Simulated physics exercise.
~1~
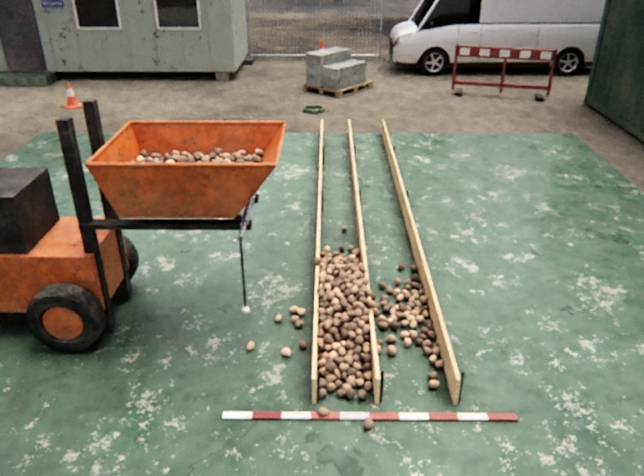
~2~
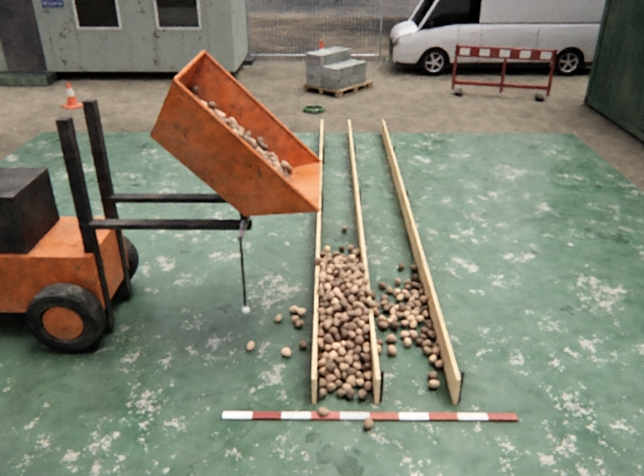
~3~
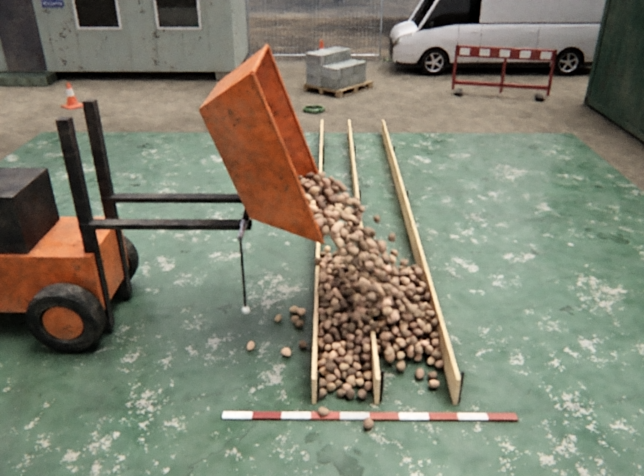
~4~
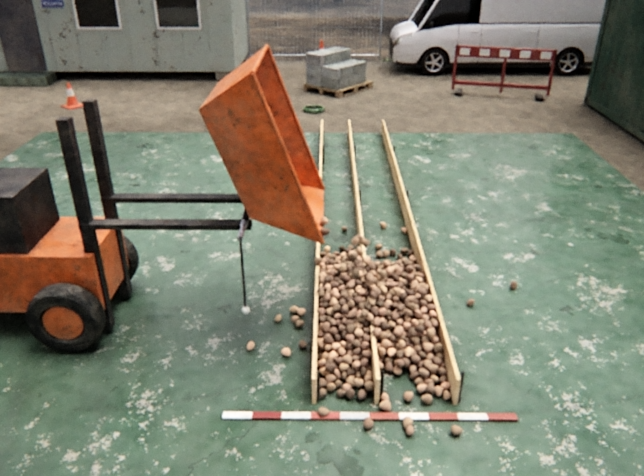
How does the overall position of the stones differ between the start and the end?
At the start, the stones are split between the raised skip on the left and the smaller piles between the planks. By the end, the skip is empty and the stones as a whole lie farther right and lower in view, mostly in one broad heap across both bays.
